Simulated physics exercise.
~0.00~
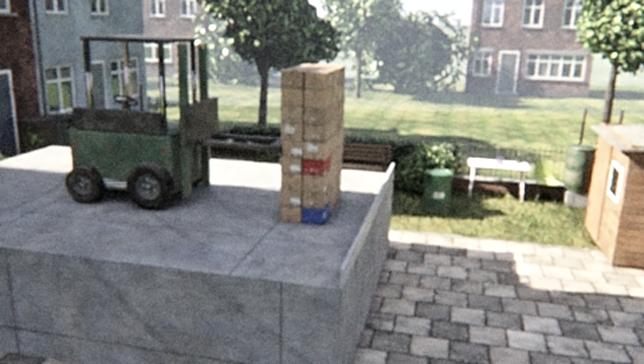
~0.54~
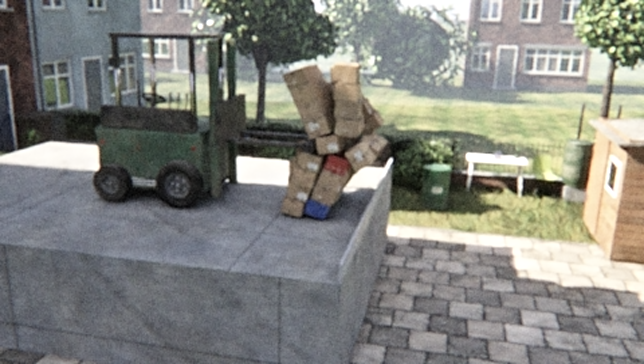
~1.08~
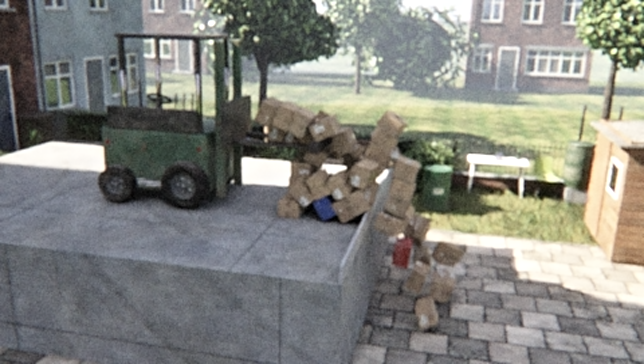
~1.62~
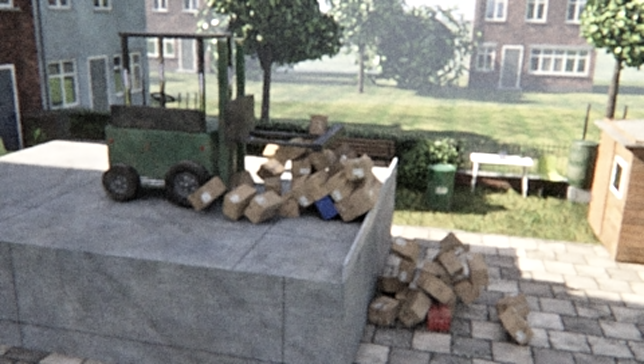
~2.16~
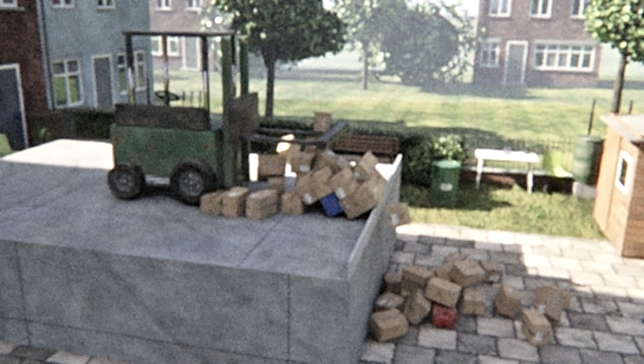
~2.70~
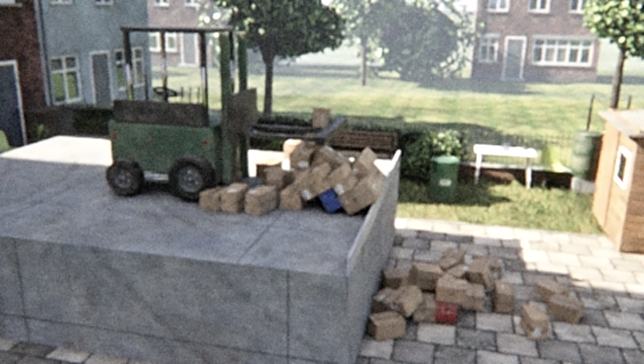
Green forklift pushing a tall stack of cartons rightward on a raised deck, some tumbling onto the paving, others heaped above.
